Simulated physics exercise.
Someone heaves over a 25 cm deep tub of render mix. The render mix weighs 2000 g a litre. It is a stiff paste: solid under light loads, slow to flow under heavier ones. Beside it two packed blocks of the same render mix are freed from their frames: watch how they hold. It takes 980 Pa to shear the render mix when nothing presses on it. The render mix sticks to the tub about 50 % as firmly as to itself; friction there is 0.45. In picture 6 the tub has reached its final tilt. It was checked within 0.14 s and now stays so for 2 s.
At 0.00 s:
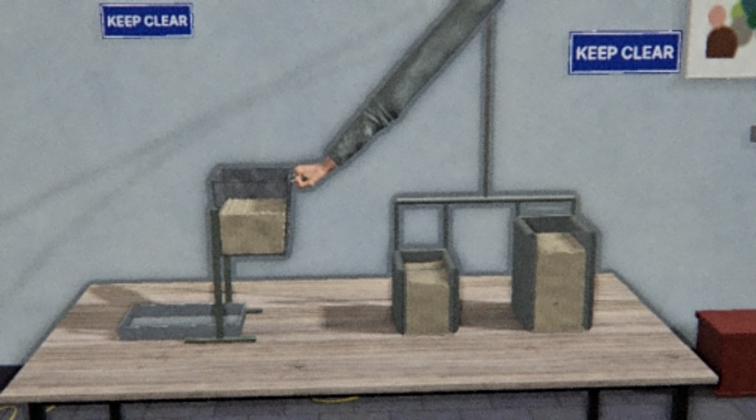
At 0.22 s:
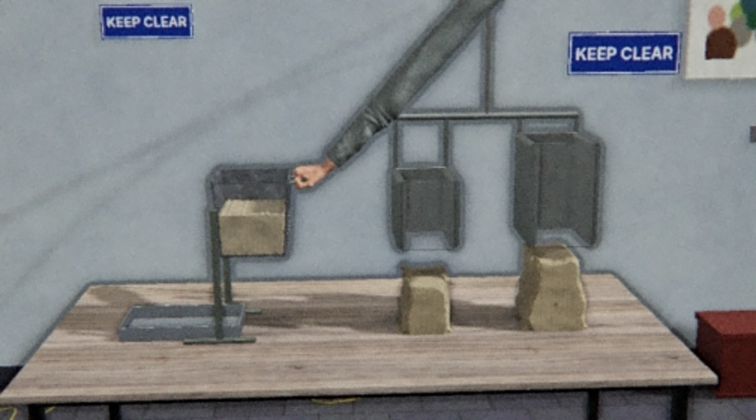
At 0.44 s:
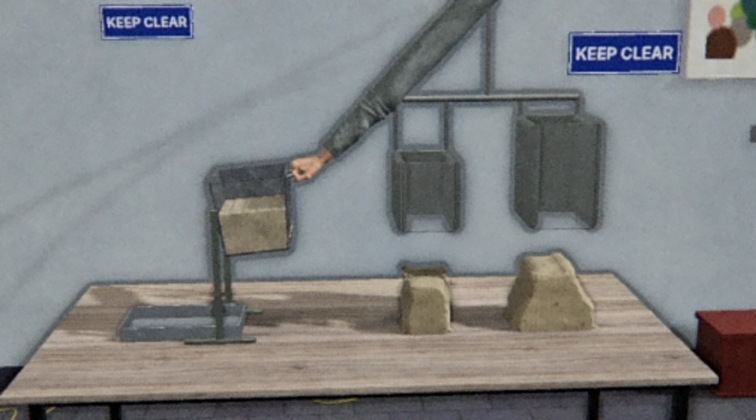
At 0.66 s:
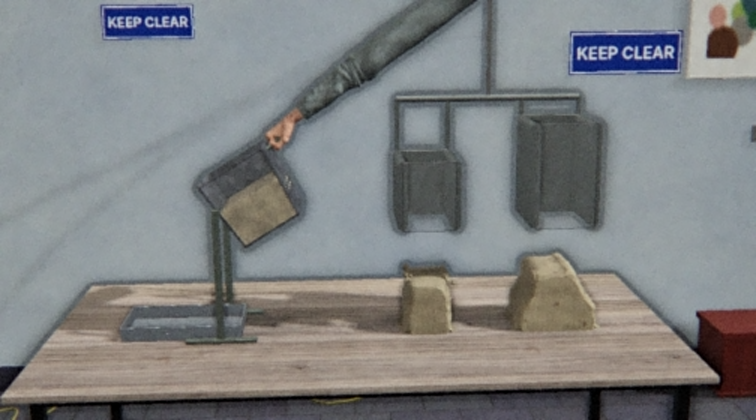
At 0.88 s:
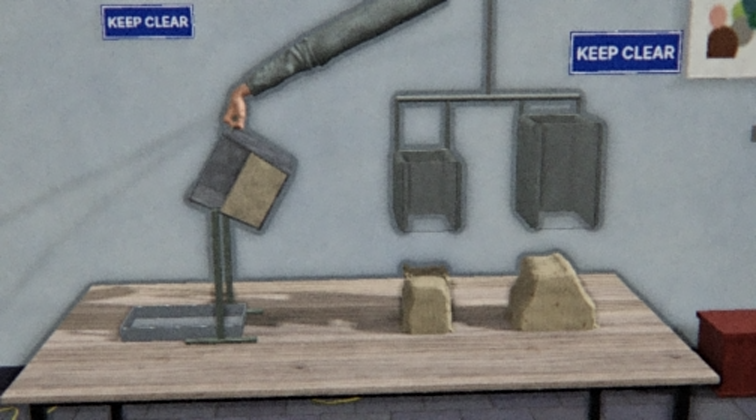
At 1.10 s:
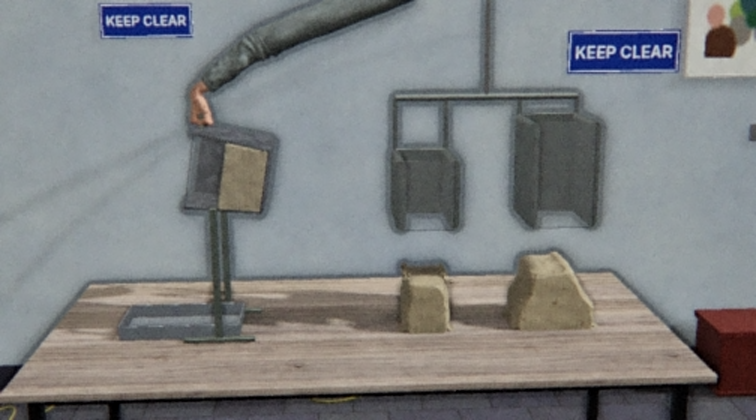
Grey moulds rising off two sandy blocks, the right one slumping, then a hand tilting a tub of mix steeply left.
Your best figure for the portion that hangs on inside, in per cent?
It comes to some 100 %.
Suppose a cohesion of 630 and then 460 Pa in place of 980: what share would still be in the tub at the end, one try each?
In that order: 100 %, 100 %.
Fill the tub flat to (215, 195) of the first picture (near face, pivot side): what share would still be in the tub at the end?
In that case some 100 per cent.
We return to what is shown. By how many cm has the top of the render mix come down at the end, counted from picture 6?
About 0 cm.
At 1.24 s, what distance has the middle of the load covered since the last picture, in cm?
About 0 cm.
By 1.24 s, the tub is at 81 degrees and holds 100 %.
By 1.41 s, the tub is at 81 degrees and holds 100 %.
By 1.58 s, the tub is at 81 degrees and holds 100 %.
By 1.75 s, the tub is at 81 degrees and holds 100 %.
By 3.10 s, at the end, the tub is at 81 degrees and holds 100 %.
